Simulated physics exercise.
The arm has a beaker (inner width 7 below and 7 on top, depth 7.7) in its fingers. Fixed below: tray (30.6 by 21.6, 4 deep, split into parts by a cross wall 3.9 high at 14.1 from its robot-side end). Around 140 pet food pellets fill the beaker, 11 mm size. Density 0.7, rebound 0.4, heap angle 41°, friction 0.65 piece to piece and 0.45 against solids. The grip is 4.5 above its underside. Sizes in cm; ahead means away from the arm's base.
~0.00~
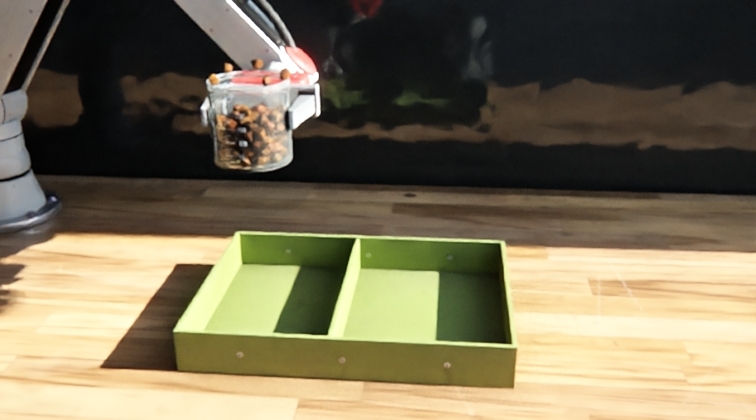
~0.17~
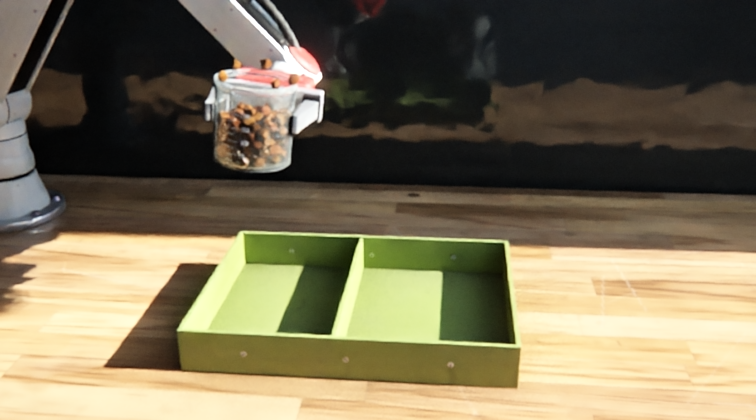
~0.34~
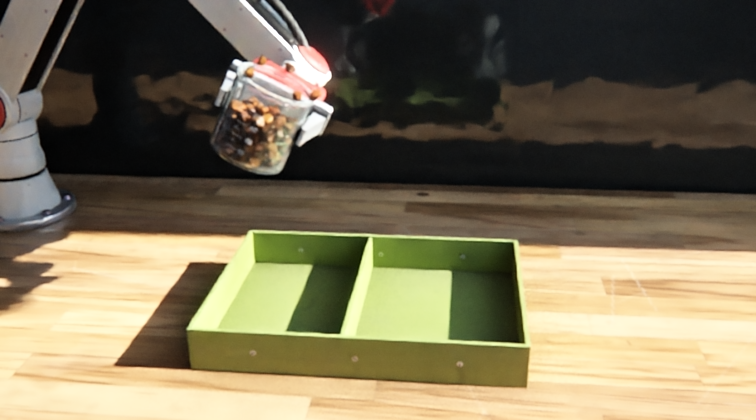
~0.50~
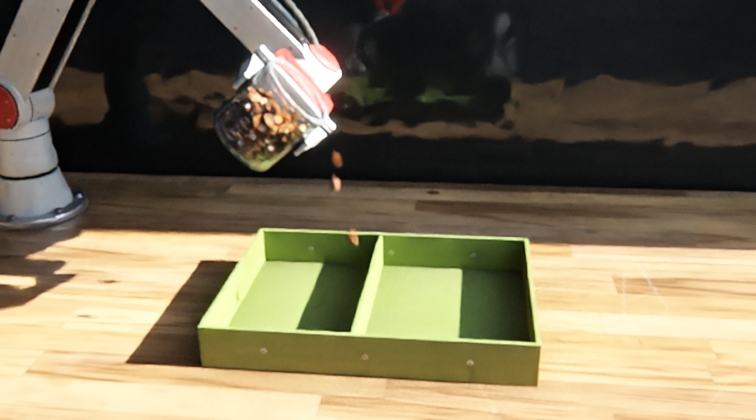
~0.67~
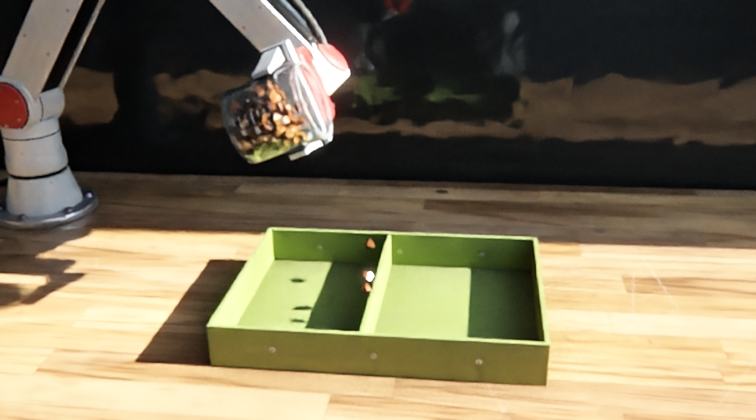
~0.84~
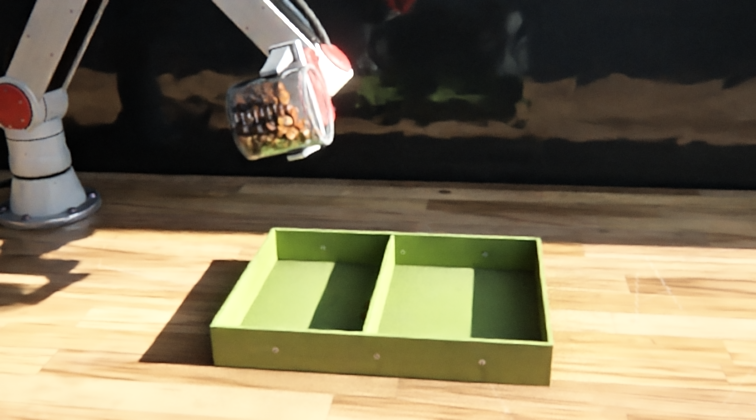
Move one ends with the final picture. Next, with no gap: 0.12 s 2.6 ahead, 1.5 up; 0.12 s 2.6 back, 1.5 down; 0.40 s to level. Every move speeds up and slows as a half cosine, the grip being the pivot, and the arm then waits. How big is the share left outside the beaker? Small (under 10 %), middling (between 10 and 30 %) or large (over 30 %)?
A middling share, between 10 and 30 %, ends outside the beaker.
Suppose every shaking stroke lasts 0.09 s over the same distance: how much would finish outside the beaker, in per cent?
It would be near 40 per cent.
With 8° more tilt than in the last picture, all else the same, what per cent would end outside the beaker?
In that case some 25 per cent.
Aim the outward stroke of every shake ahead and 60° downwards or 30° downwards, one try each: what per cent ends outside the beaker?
Some 5 and 10 per cent.
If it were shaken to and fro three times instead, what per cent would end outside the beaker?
In that case some 40 per cent.
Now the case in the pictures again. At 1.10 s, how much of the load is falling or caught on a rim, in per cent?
Roughly 12 per cent.
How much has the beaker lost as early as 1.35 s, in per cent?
About 15 per cent by then.
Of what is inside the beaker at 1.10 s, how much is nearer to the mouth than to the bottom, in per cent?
About 45 per cent.
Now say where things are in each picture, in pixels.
The first frame shows beaker middle at (251, 122), level; upper third of the load around (256, 116), from x 215 to 285, top at y 65; 140 in the beaker.
The second frame shows beaker middle at (254, 121), tilted 7° forward; upper third of the load around (253, 115), from x 220 to 295, top at y 65.
The third frame shows beaker middle at (261, 120), tilted 26° forward; upper third of the load around (255, 112), from x 220 to 315, top at y 60.
The fourth frame shows beaker middle at (269, 117), tilted 50° forward; upper third of the load around (256, 108), from x 225 to 350, top at y 90; 137 in the beaker, 1 in the robot-side part, 2 in flight or on a rim.
The fifth frame shows beaker middle at (277, 114), tilted 69° forward; upper third of the load around (263, 103), from x 235 to 370, top at y 85; 137 in the beaker, 3 in the robot-side part.
The sixth frame shows beaker middle at (280, 114), tilted 76° forward; upper third of the load around (264, 100), from x 240 to 380, top at y 85; 137 in the beaker, 3 in the robot-side part.
After 1.10 s, tilted 76° forward, highest piece 23 above the table; 120 in the beaker, 3 in the robot-side part, 17 in flight or on a rim.
After 1.35 s, tilted 18° forward, highest piece 24 above the table; 116 in the beaker, 13 in the robot-side part, 10 in the far-side part, 1 in flight or on a rim.
After 1.68 s, level, highest piece 24 above the table; 116 in the beaker, 14 in the robot-side part, 10 in the far-side part.
After 2.73 s, level, highest piece 24 above the table; 116 in the beaker, 14 in the robot-side part, 10 in the far-side part.
At rest, 116 in the beaker, 14 in the robot-side part, 10 in the far-side part. That is 17 % outside the beaker.
